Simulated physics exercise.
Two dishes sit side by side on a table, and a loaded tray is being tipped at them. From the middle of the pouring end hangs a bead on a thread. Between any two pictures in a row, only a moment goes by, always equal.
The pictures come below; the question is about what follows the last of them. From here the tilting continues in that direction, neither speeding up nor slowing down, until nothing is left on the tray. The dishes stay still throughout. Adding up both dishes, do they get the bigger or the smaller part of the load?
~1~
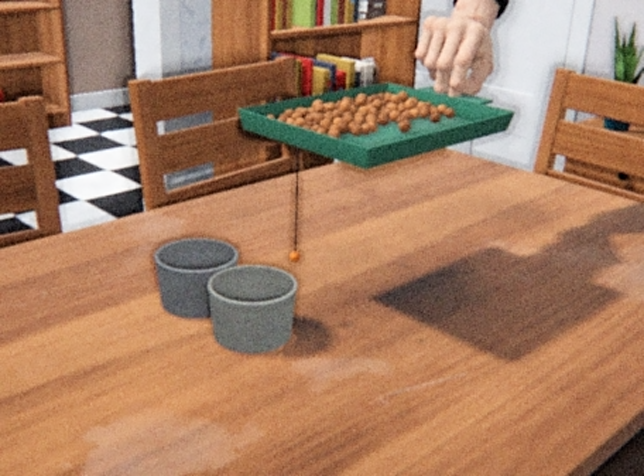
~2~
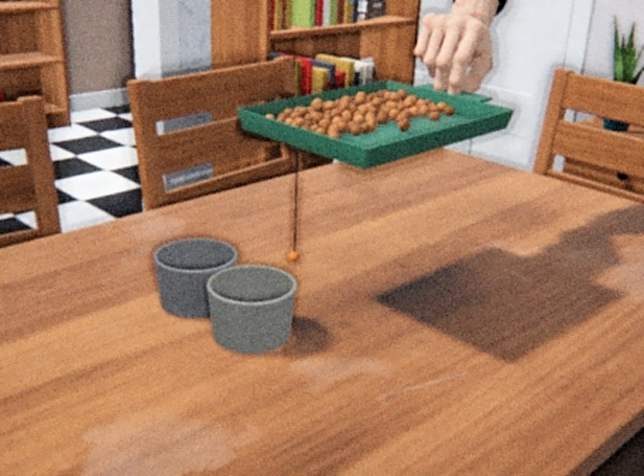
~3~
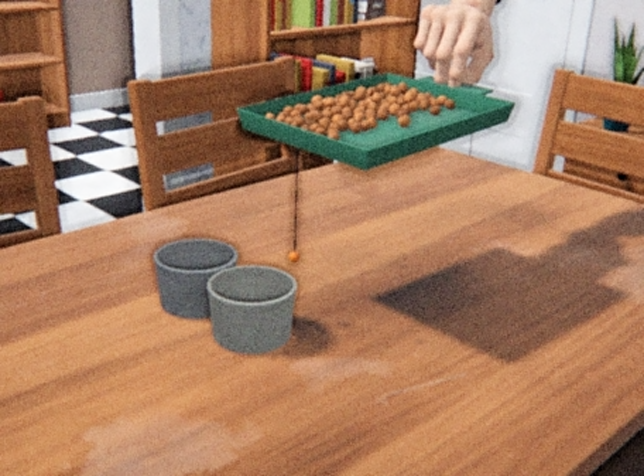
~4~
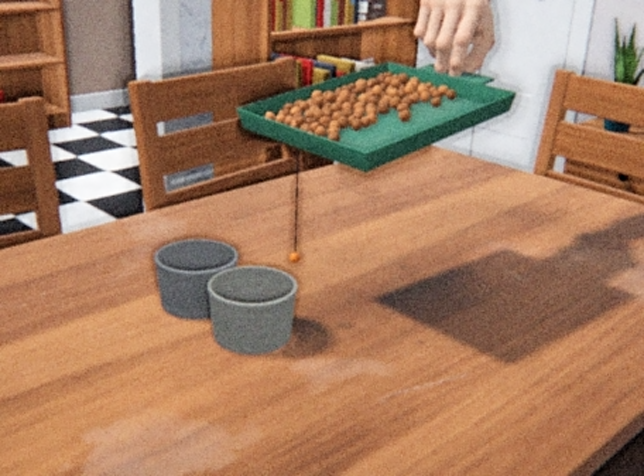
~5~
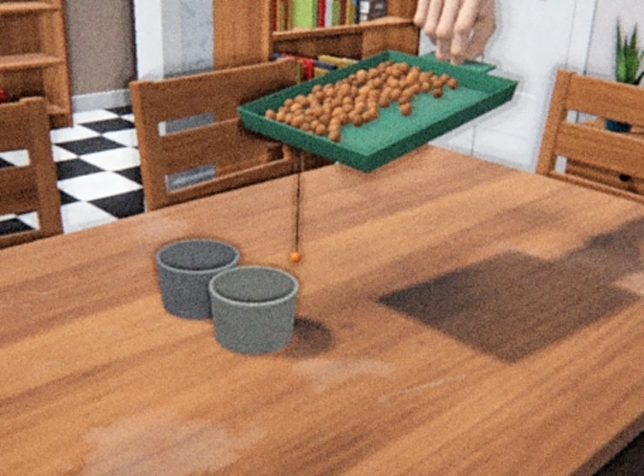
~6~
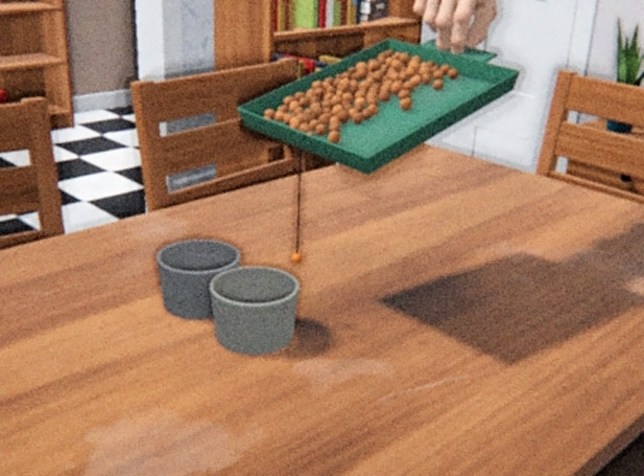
I expect most of the load to be wasted.
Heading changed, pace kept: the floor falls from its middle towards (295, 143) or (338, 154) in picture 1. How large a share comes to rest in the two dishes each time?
First heading roughly 60 %, second roughly 20 %.
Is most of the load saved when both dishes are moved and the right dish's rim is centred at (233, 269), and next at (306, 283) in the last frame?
First shift, a minority share; second shift, a minority share.
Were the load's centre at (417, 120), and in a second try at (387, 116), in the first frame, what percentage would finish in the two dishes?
Near 20 and 20 percent respectively.
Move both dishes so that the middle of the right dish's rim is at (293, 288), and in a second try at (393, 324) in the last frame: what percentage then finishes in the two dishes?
First placement: 30 per cent; second placement: 20 per cent.
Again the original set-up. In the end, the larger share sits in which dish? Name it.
That is the right one.
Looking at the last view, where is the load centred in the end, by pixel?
Centre at rest, last view: Approx. (276, 357).
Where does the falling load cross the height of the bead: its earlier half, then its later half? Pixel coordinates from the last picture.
For the early half I get (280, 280), and for the late half (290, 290).
Shortly afterwards, tray tipped steeply; all but a few on the tray; only a few in the right dish; only a few outside both; only a few in the air.
Next, tray tipped right over; near a third on the tray; a little in the right dish; only a few in the left dish; near a quarter outside both; near a third in the air.
Some moments later, tray tipped past a quarter turn; near a quarter in the right dish; only a few in the left dish; the bulk outside both.
In the end, tray tipped past a quarter turn; near a quarter in the right dish; only a few in the left dish; the bulk outside both.
